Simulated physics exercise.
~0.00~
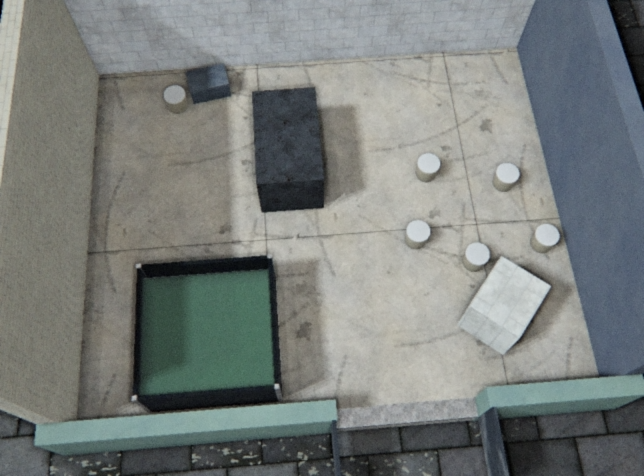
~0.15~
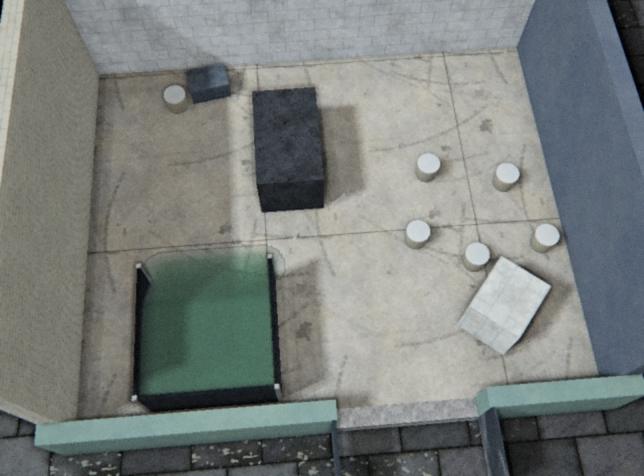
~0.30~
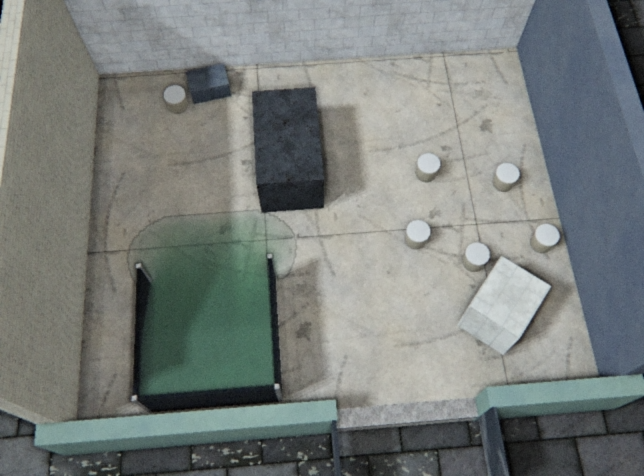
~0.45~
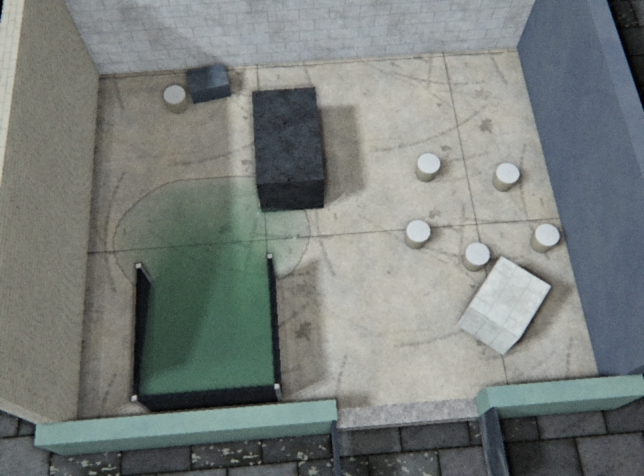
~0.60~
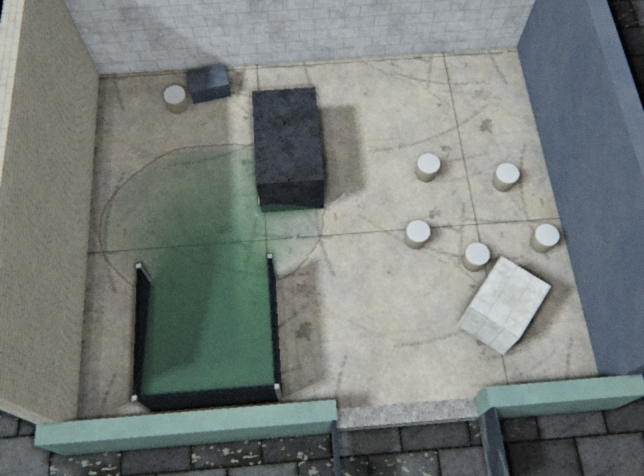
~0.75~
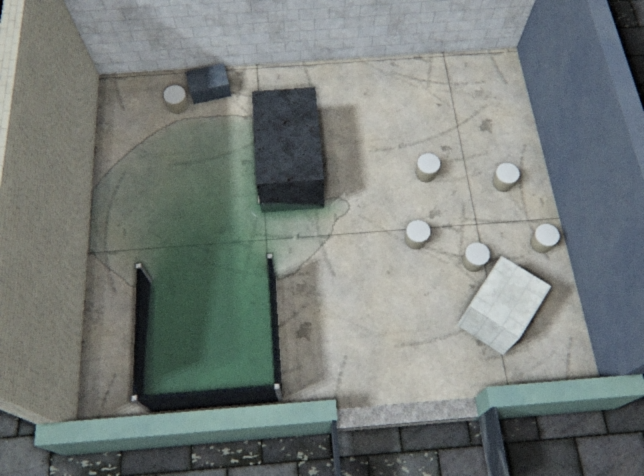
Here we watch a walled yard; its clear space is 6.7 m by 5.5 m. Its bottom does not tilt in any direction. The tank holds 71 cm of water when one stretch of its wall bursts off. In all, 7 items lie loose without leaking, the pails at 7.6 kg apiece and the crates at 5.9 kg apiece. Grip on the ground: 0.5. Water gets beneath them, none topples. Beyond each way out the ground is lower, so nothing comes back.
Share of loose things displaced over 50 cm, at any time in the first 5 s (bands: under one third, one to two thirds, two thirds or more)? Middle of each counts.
Under one third.
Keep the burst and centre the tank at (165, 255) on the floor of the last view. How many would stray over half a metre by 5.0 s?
That gives 2 of them.
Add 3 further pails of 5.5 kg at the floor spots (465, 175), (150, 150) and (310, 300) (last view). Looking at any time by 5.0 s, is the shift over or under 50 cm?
Reading them off in order: Not beyond, clears the mark, not beyond.
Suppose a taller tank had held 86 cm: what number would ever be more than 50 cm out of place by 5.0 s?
You'd get 3 in that case.
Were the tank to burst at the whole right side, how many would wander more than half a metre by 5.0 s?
In that case the number is 5.
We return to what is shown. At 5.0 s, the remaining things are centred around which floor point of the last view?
Mean position: Approximately (407, 210).
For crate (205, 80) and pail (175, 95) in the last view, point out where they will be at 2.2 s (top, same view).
They end up about (201, 51) and (133, 90) in the last view.
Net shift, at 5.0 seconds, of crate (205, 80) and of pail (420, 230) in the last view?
Object 1: 200 cm. Object 2: 30 cm.
After 1.1 s 0 of 7 are over 50 cm from their spots; 0 afloat.
After 2.2 s 1 of 7 are over 50 cm from their spots; 2 afloat.
After 3.5 s 1 of 7 are over 50 cm from their spots; 1 afloat.
After 5.0 s 2 of 7 are over 50 cm from their spots, and 2 have been at some point; 1 afloat.
